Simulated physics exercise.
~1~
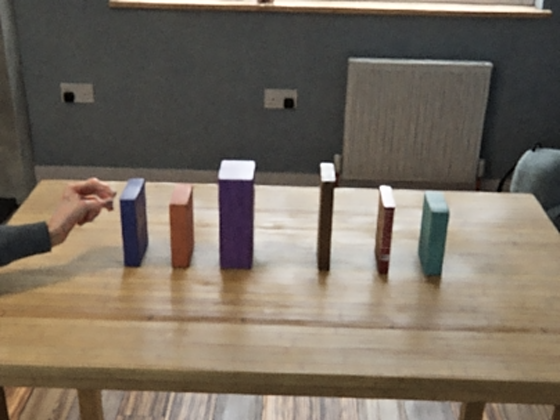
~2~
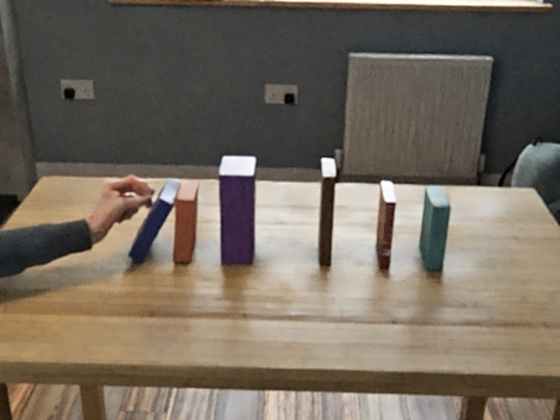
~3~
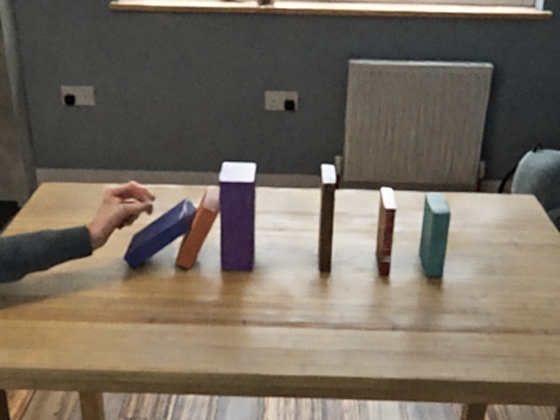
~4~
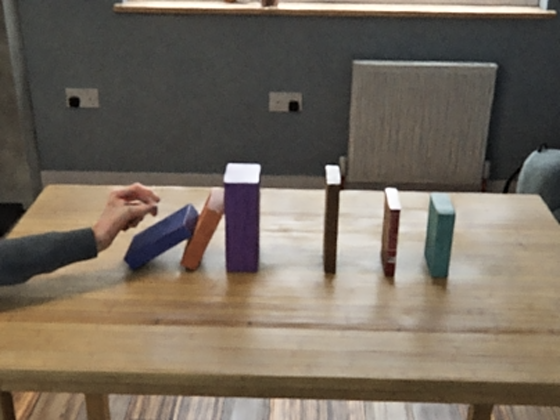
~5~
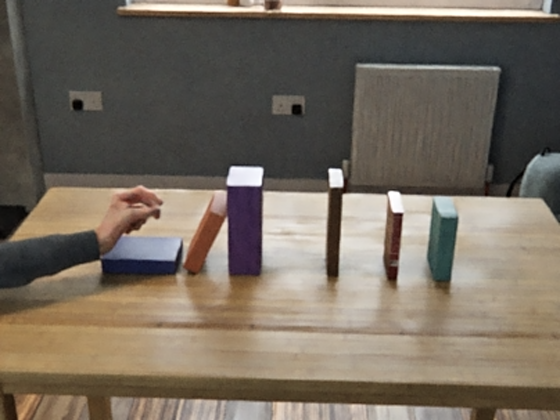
A hand tips a blue block into an orange one, which leans against a still-standing purple block as the blue falls flat.
